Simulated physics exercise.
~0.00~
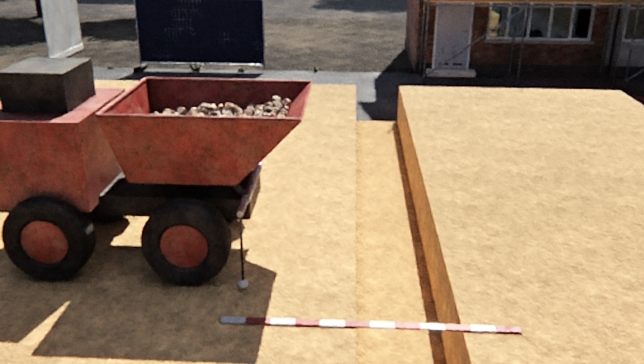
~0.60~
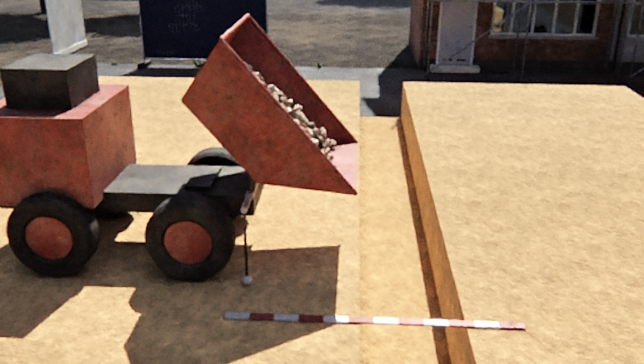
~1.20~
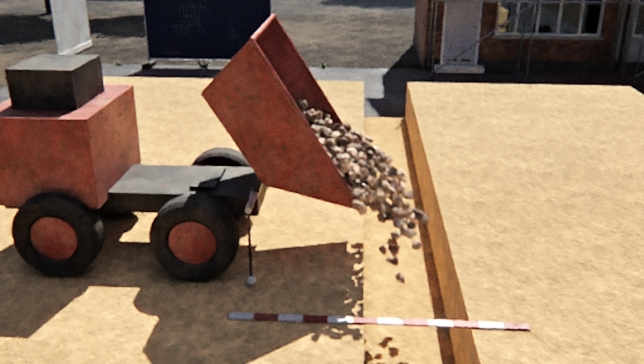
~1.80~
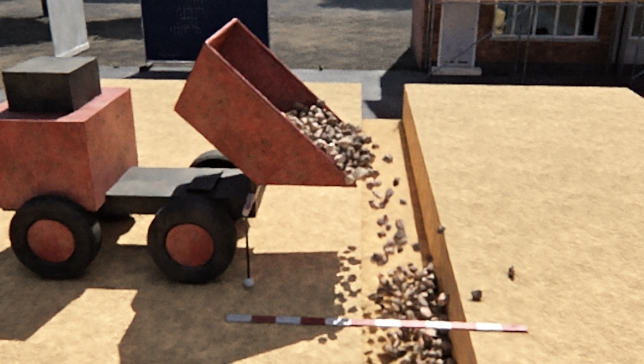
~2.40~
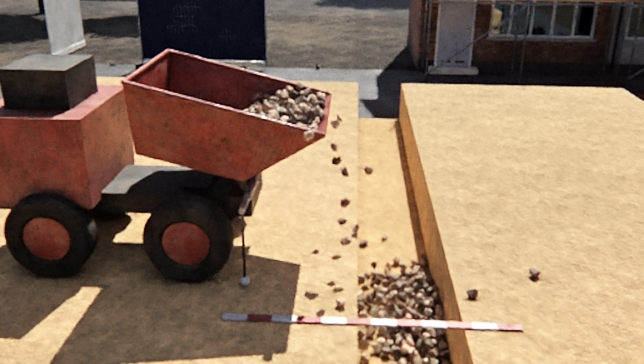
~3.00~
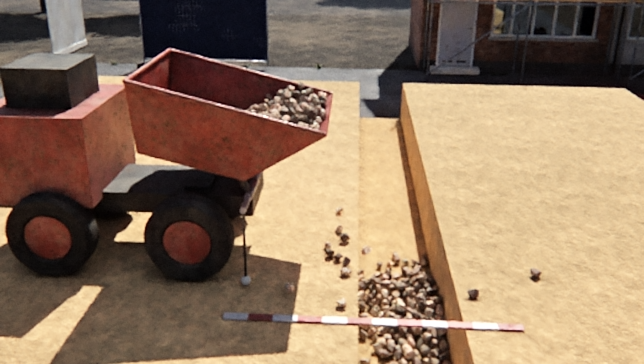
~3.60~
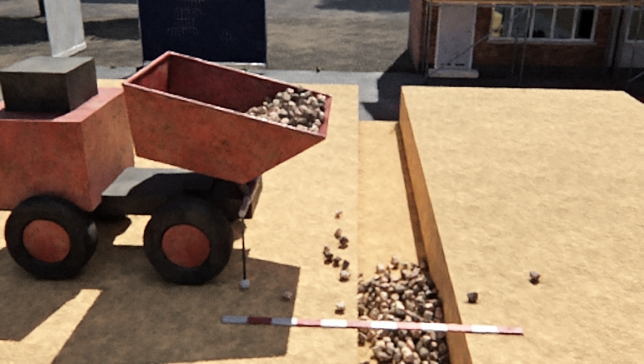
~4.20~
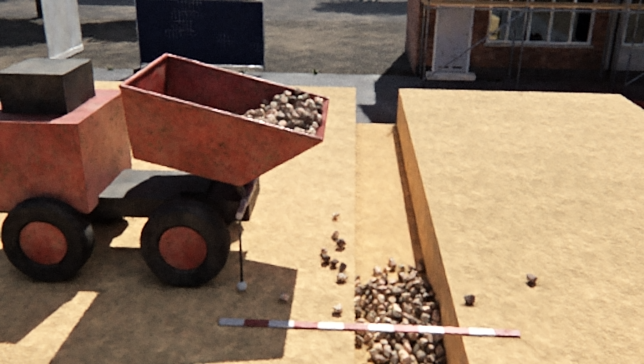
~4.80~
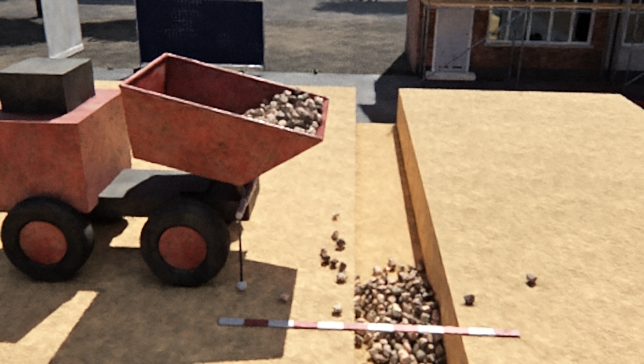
Red dumper tipping its skip and spilling some stones into a trench, then lowering it with most of the load still inside.
